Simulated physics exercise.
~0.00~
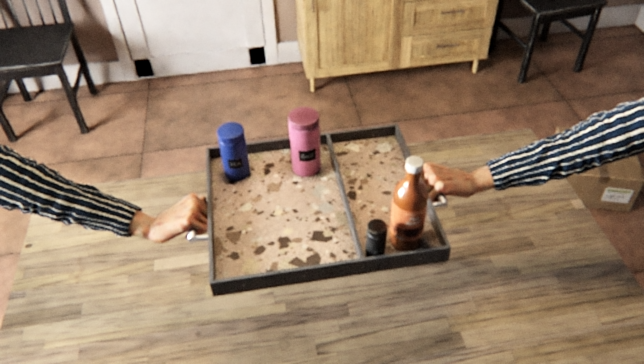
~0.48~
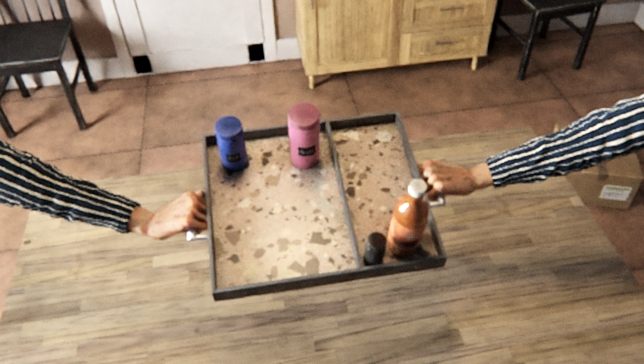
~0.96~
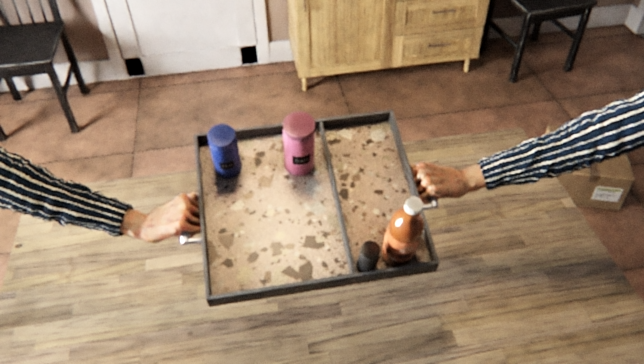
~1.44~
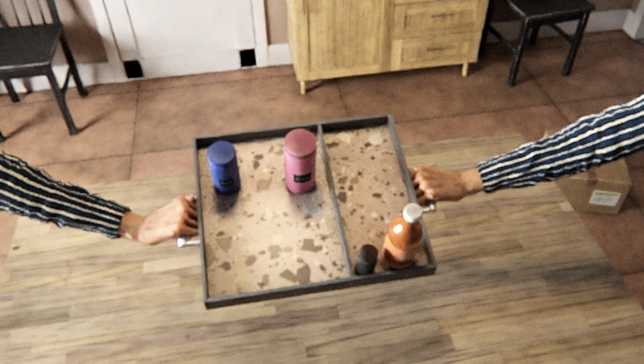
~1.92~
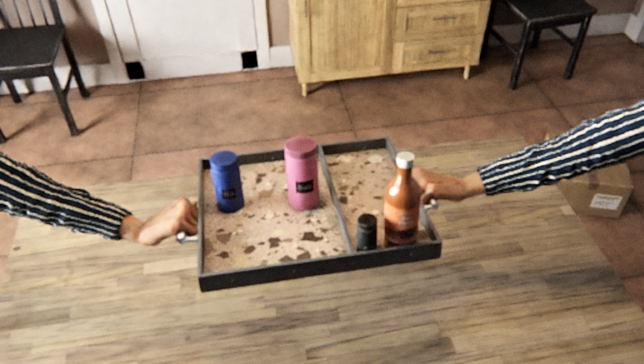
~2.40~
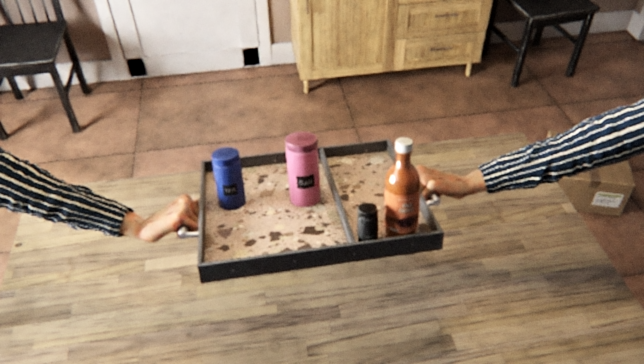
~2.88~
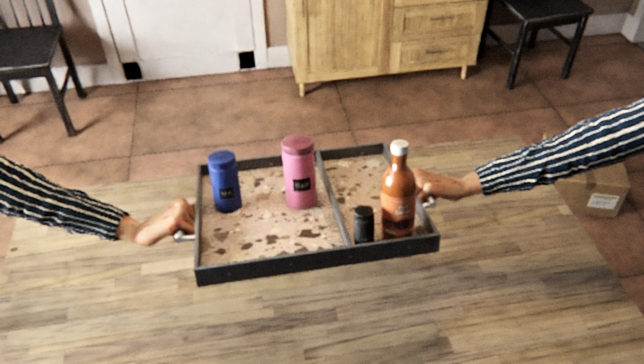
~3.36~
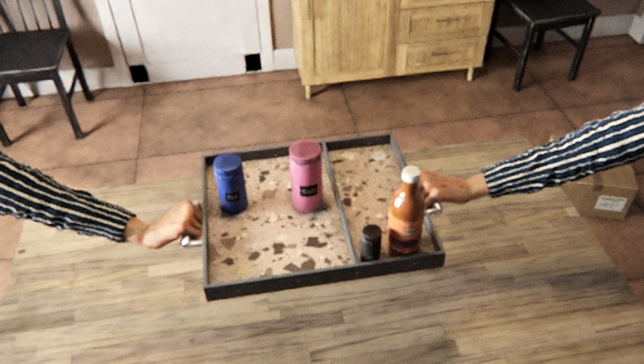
Over a wooden table, two hands tilt a tray both ways, and two jars slide nearer.
